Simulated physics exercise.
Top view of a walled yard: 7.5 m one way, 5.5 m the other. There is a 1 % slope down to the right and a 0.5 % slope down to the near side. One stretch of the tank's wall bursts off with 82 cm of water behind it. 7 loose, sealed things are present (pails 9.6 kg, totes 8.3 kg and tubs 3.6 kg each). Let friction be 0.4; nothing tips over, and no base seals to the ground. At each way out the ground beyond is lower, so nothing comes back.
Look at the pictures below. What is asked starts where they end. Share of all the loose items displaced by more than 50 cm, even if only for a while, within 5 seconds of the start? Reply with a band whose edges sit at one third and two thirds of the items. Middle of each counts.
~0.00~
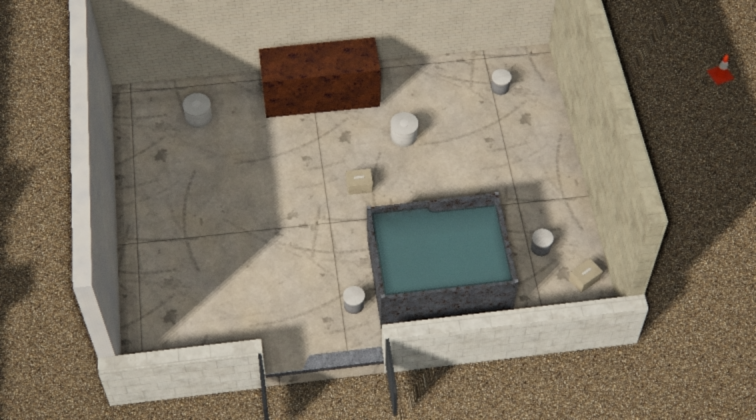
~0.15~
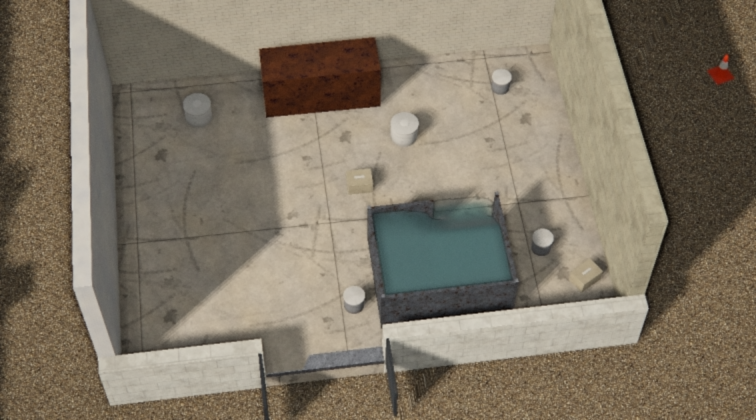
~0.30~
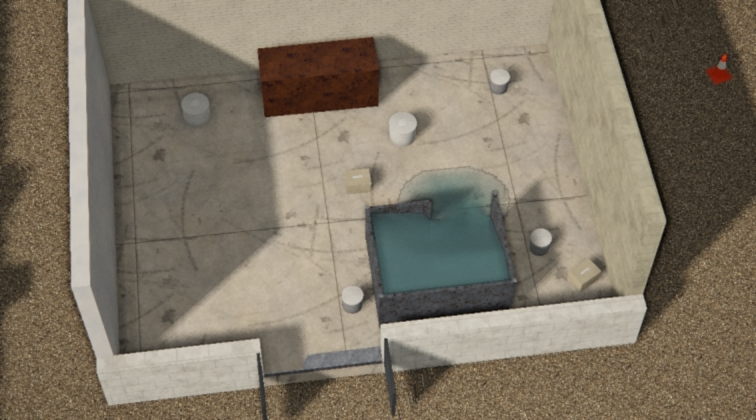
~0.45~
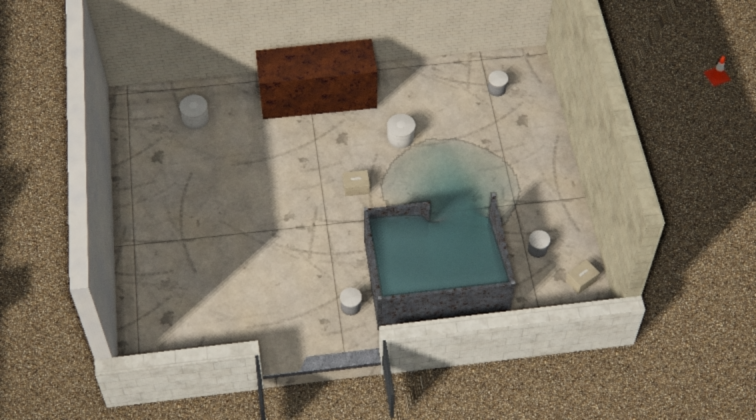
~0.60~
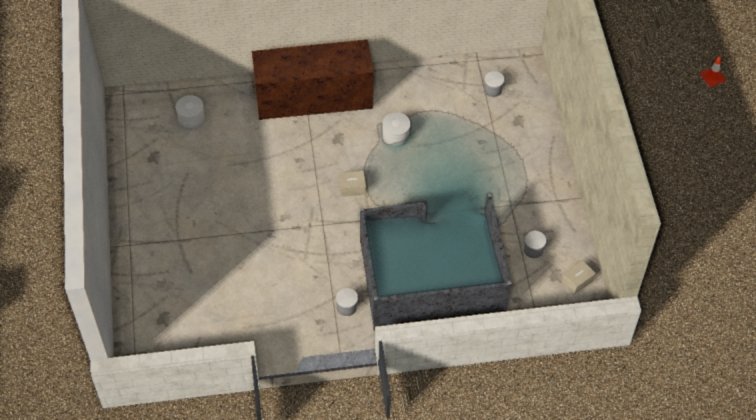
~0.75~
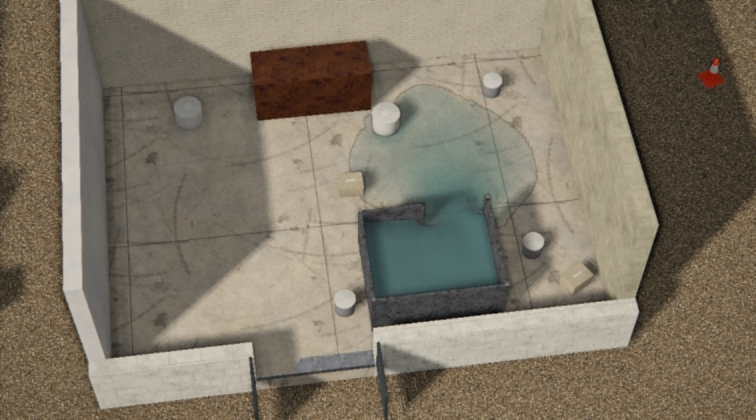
Band: One third to two thirds.
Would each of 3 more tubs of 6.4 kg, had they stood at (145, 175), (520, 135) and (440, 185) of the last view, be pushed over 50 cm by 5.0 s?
Order as listed: Inside half a metre / beyond half a metre / beyond half a metre.
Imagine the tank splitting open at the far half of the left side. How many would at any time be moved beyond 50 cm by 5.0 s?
1.
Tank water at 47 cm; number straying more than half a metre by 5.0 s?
Then 2.
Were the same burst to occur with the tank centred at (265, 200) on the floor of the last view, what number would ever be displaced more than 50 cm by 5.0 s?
Then the count would be 4.
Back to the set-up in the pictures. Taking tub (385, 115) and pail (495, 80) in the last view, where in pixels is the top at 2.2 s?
Somewhere around (384, 51) and (515, 59).
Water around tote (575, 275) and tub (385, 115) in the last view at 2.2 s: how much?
Around 0 cm and 22 cm.
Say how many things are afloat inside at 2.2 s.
I get 2.
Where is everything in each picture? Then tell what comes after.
The first frame shows a tub at (404, 123), on the bottom; a pail at (543, 238), on the bottom; 2.8 m2 under water; 0 of 7 have shifted.
The second frame shows a tub at (404, 123), on the bottom; a pail at (543, 237) rests on the ground; 3.5 m2 under water; 0 of 7 have shifted.
The third frame shows a tub at (403, 123), on the bottom; a pail at (541, 237) rests on the ground; water covers 4.5 m2; 0 of 7 have shifted.
The fourth frame shows a tub at (401, 125), on the bottom; a pail at (540, 239) rests on the ground; 5.8 m2 under water; 0 of 7 have shifted.
The fifth frame shows a tub at (396, 123), on the bottom, 4 cm from its start; a pail at (536, 240) rests on the ground; 7.3 m2 under water; 0 of 7 have shifted.
The sixth frame shows a tub at (386, 113), on the bottom, 29 cm from its start; a pail at (534, 241), on the bottom; water covers 9.0 m2; 1 of 7 have shifted.
After 1.1 s 1 of 7 are over 50 cm from their spots; 1 afloat.
After 2.2 s 1 of 7 are over 50 cm from their spots; 2 afloat.
After 3.5 s 2 of 7 are over 50 cm from their spots; 2 afloat.
After 5.0 s 4 of 7 are over 50 cm from their spots, and 4 have been at some point; 3 afloat.
